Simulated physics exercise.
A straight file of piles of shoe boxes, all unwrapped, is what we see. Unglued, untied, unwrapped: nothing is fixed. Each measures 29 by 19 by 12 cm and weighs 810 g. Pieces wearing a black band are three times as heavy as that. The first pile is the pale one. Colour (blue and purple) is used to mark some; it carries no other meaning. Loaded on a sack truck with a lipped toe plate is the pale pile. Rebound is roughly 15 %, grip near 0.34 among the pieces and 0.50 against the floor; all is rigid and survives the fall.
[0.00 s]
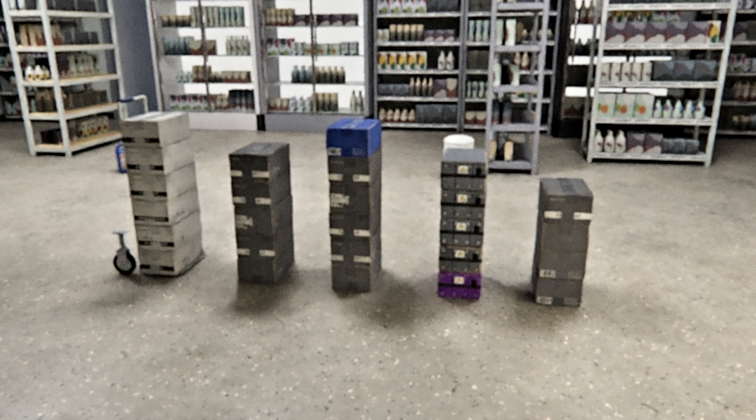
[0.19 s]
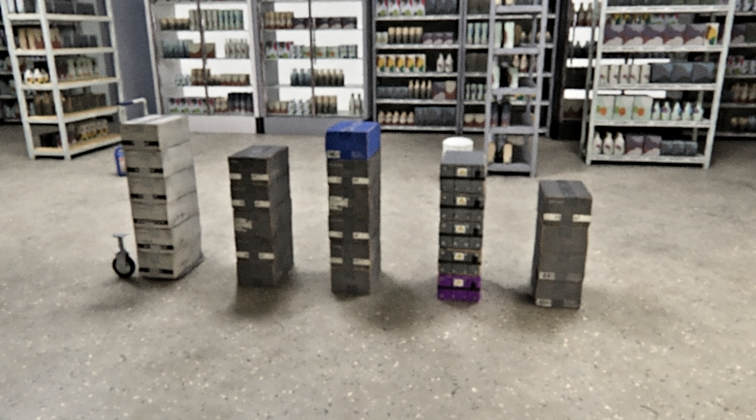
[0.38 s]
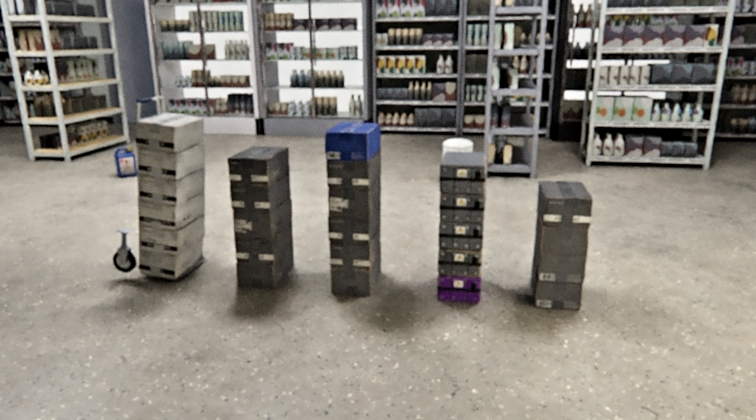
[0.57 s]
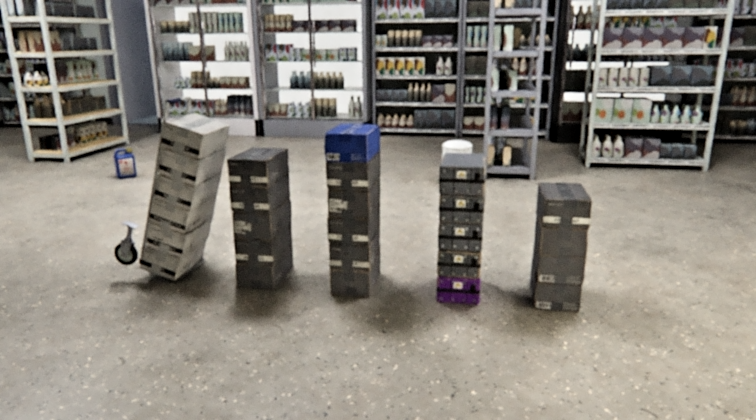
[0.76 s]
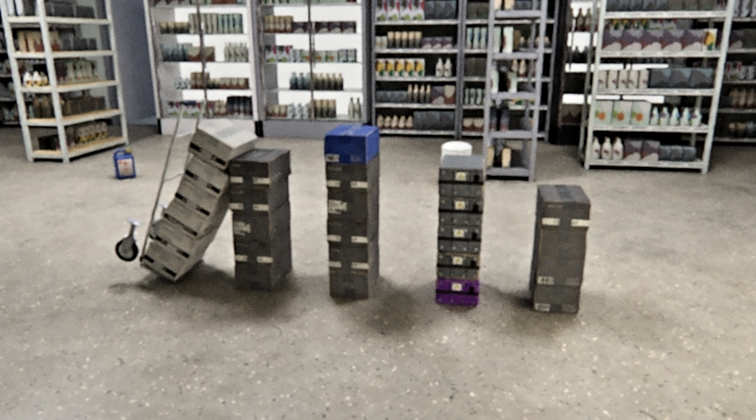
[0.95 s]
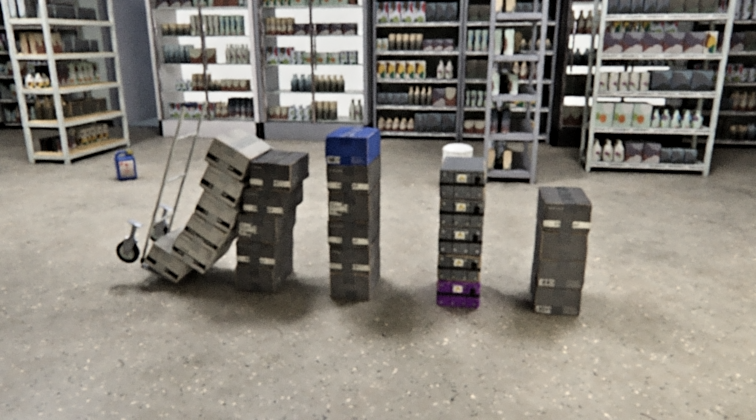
In a store aisle, a hand truck tips a pale stack of boxes rightward until it leans against the neighbouring dark stack, whose upper boxes shift right, while the three stacks farther right, one topped with blue, stay upright.
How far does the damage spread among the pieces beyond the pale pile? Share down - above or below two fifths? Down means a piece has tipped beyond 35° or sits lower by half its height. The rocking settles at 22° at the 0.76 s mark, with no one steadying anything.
Below.
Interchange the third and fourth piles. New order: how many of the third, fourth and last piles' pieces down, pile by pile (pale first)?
Down tally in the new order: Third = 0, fourth = 0, last = 0.
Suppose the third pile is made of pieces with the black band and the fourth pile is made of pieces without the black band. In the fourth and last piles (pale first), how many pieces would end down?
Counts down - fourth: 0; last: 0.
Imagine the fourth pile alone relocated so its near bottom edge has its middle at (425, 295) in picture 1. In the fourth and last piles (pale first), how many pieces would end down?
The fourth pile would have 0 down and the last pile 0.
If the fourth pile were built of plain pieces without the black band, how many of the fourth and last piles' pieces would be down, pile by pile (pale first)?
Then fourth 4, last 4.
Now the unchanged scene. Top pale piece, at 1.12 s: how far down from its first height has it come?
I'd put it at close to 10 cm below where it started.
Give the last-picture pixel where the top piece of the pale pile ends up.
Somewhere about (302, 213).
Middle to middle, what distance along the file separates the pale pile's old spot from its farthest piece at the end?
Roughly 70 centimetres.
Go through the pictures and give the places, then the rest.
In the first frame (each place is the centre of the face we see best), truck frame 0° forward; blue box (347, 143); purple box (459, 286); the others all in place.
The second frame shows truck frame 0° forward; blue box (346, 146).
The third frame shows truck frame 7° forward, top of the pale pile leaning 7°; blue box (346, 147); the others all in place.
The fourth frame shows truck frame (162, 137) 17° forward, top of the pale pile leaning 17°; blue box (345, 148); the others all in place.
The fifth frame shows truck frame (174, 138) 22° forward, top of the pale pile leaning 28°; blue box (345, 150); one has shifted.
The sixth frame shows truck frame (175, 140) 22° forward, top of the pale pile leaning 30°; blue box (346, 151); purple box (458, 295); 3 have shifted.
By 1.12 s, 6 of the pale pile down; none of the 20 other boxes down, 5 disturbed.
By 1.38 s, 6 of the pale pile down; none of the 20 other boxes down, 10 disturbed; blue box moved 59 mm.
By 1.74 s, 6 of the pale pile down; 5 of the 20 other boxes down; blue box tilted 20°.
When it is over (2.3 s), 6 of the pale pile down; 5 of the 20 other boxes down; blue box tilted 27°, 48 mm lower; purple box unmoved. That is 25 per cent. In pixels of the last frame, middles, blue box near (436, 158), purple box near (460, 281).
